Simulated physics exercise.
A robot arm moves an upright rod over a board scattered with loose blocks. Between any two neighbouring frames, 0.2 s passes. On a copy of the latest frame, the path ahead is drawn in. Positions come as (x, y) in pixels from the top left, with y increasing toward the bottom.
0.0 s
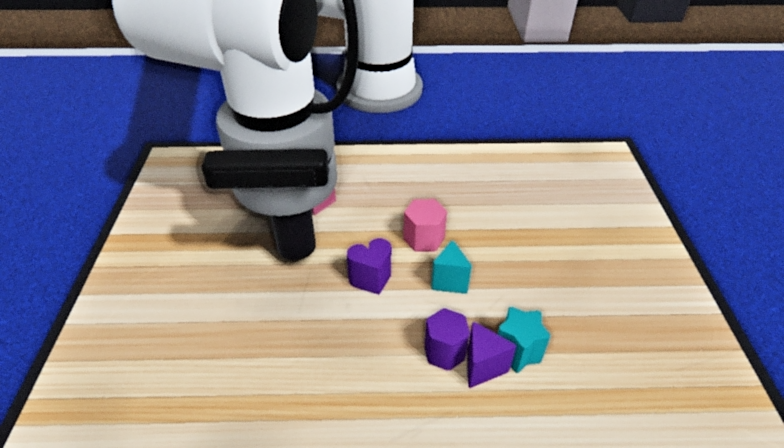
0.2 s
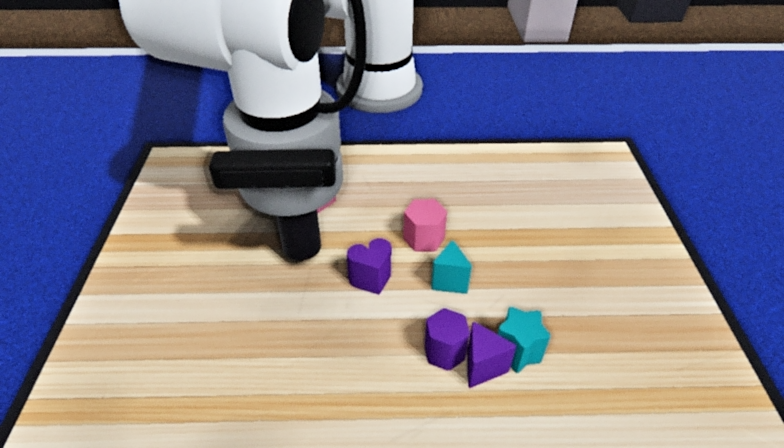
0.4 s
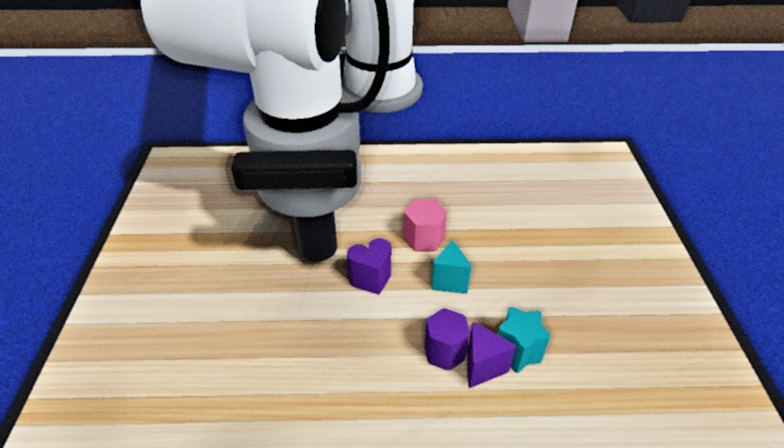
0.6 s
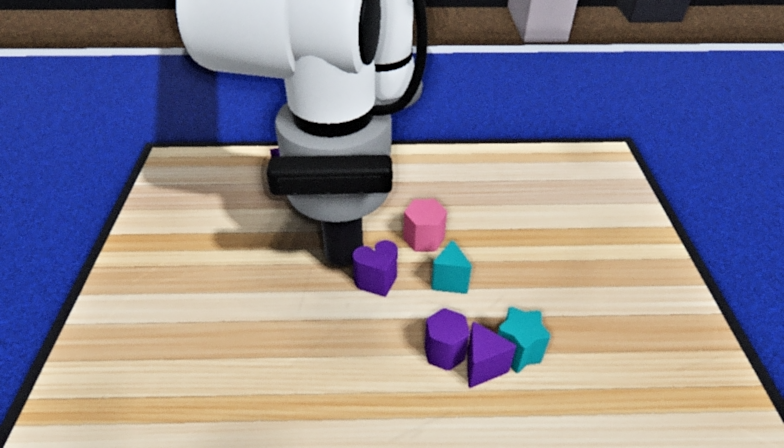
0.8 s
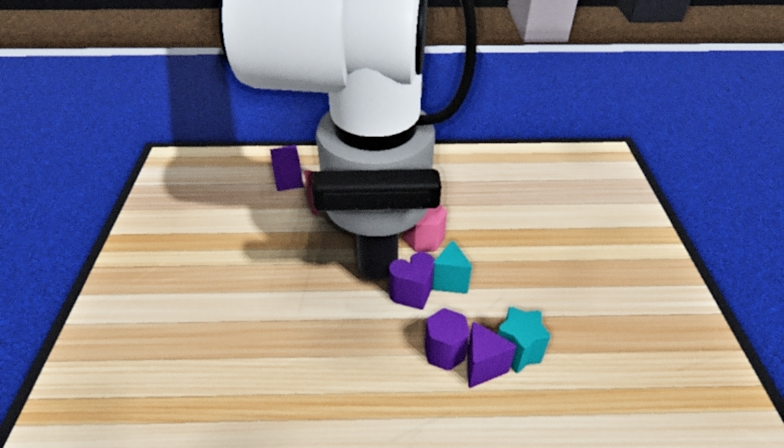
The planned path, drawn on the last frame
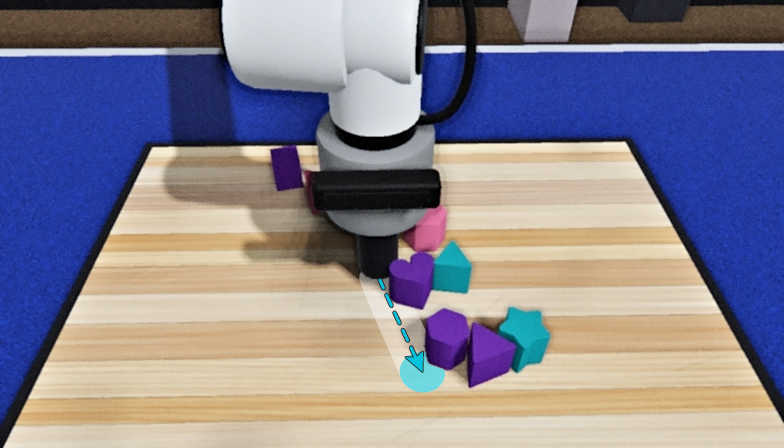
A robot arm slid its dark upright rod rightward across a wooden board of pink, purple and turquoise blocks, then pushed the purple heart block a short way right, up beside the turquoise triangular piece.
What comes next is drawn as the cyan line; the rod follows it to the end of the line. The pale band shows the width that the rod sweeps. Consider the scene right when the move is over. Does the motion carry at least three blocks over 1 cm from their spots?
Yes, I think so.
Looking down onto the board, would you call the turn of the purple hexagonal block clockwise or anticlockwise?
Looking down, my answer is that the purple hexagonal block rotates anticlockwise.
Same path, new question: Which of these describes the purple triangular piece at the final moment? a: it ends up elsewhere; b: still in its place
a (it ends up elsewhere)
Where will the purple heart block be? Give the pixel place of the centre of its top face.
That would be at about pixel (435, 284).
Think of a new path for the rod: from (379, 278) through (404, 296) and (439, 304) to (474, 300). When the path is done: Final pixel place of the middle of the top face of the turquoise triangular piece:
The top centre is at (482, 248).
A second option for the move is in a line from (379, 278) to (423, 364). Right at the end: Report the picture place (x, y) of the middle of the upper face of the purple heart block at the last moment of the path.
I'd guess (437, 284).
The line goes from (379, 278) directly to (422, 372).
What follows on the original path. One third of the way, rod (392, 294); purple heart block (428, 280), turned 65° anticlockwise.
Two thirds of the way, rod (407, 325); purple heart block (435, 284), turned 90° anticlockwise.
At the end, rod (423, 360); purple heart block (435, 284), turned 90° anticlockwise; purple hexagonal block (469, 346), turned 50° anticlockwise; turquoise triangular piece unmoved; purple triangular piece (507, 348).
